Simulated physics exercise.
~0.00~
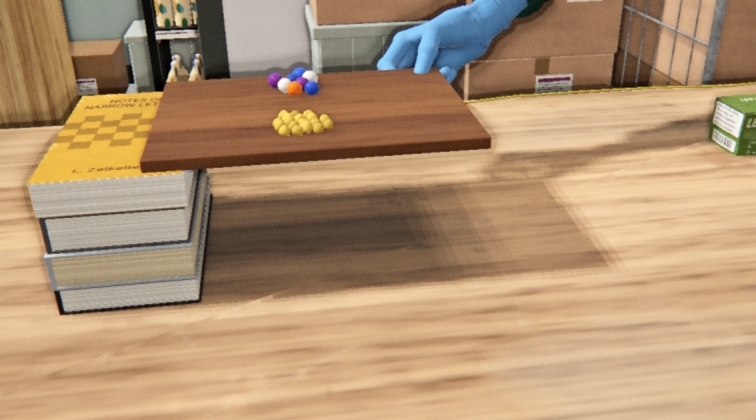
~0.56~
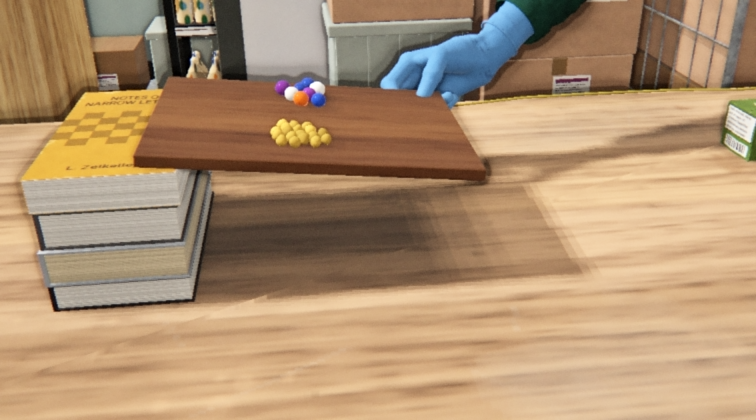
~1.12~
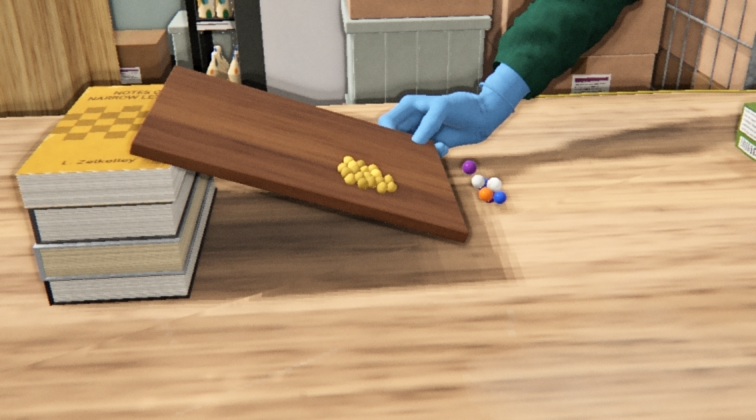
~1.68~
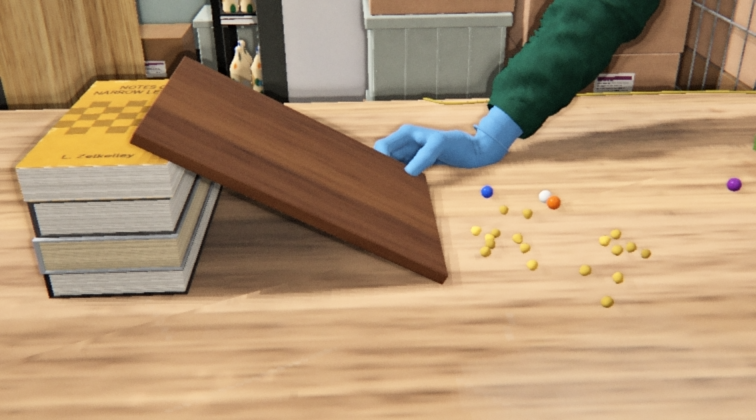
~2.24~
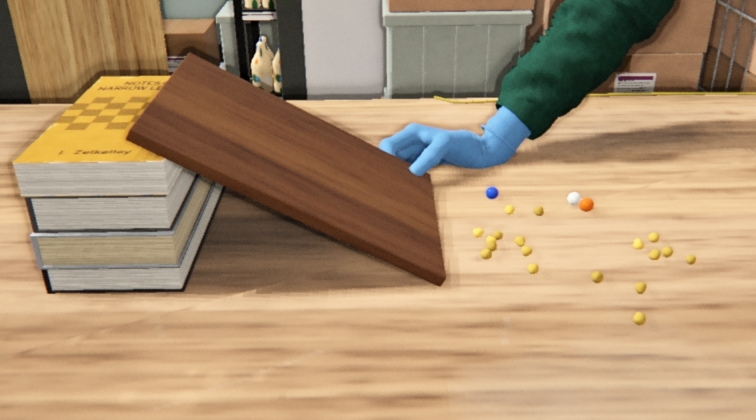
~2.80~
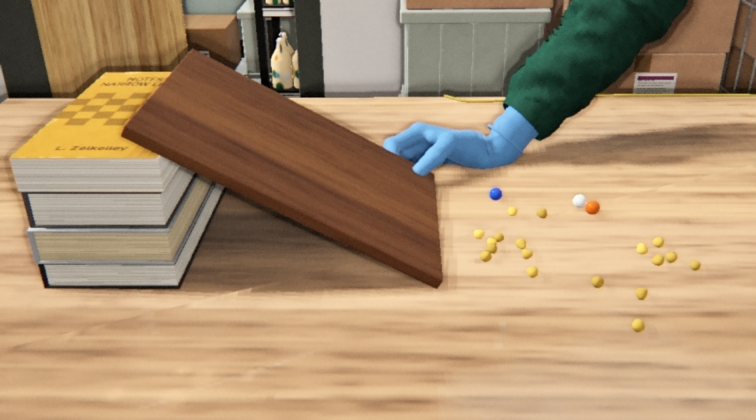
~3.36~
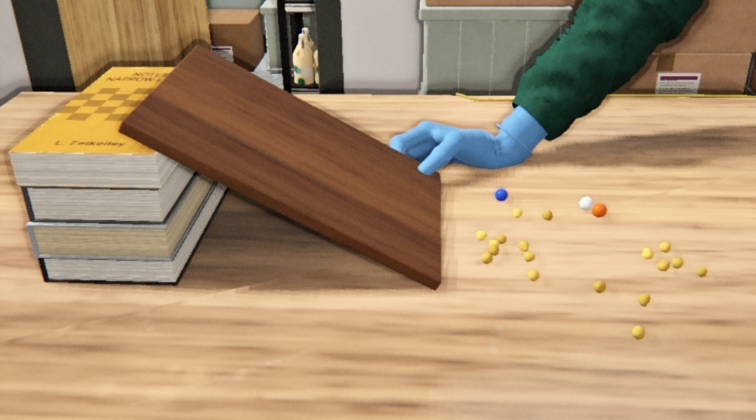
In the video, a blue-gloved hand lowers one end of a wooden board propped on stacked books, sending colorful balls and then small yellow pieces sliding onto the table. The yellow pieces scatter nearby, while the colorful balls spread farther overall, with only blue, white and orange ones still visible.
